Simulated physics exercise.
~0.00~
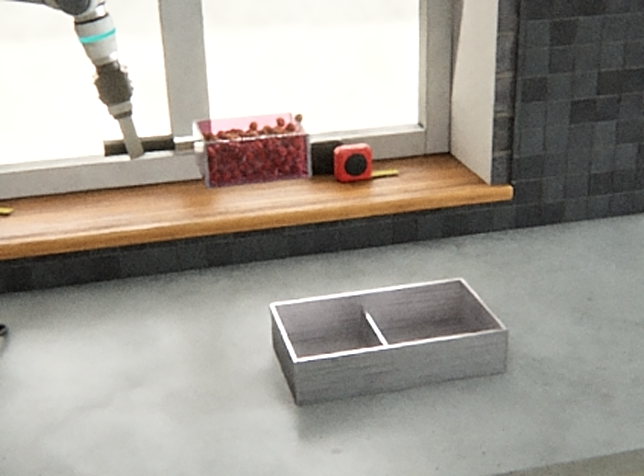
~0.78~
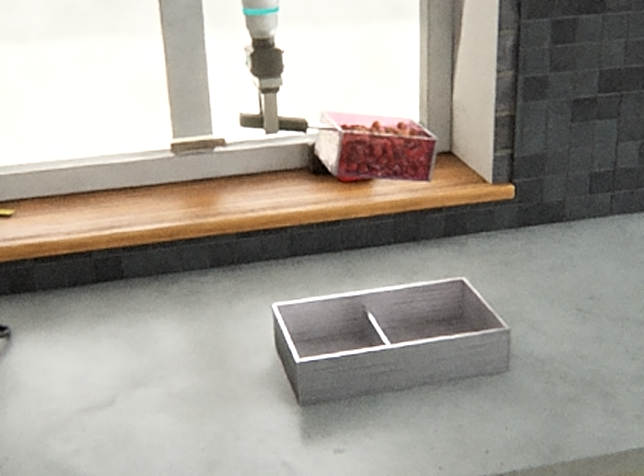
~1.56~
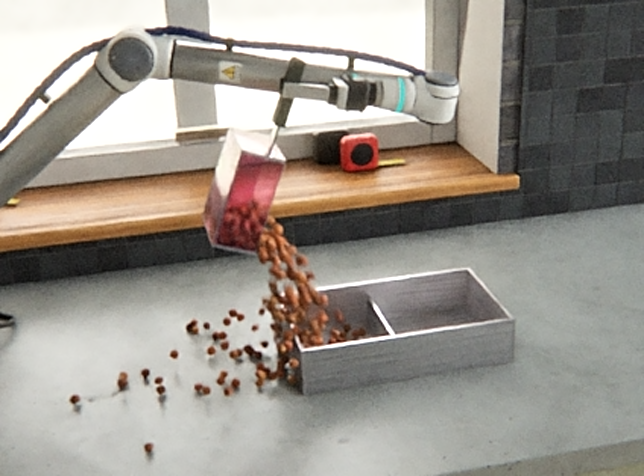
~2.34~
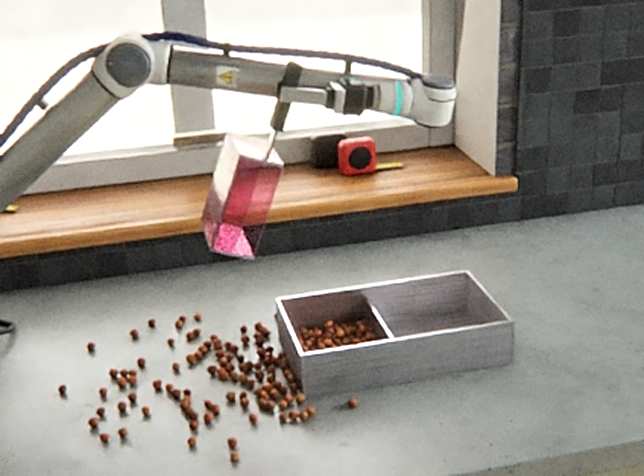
A grey countertop runs beneath a window with a wooden sill and dark tiled wall at right, seen from slightly above by a gently swaying camera. A grey crate split into two parts sits on the counter, while a robot arm's gripper holds a clear, pinkish box of brown nuts near a red tape measure. The arm shifts the box right, then swings it back left and tips it steeply. Nuts pour down, some into the crate's left part, others scattering across the counter. Finally the box hangs emptied, with nuts heaped in the left part and many strewn outside.
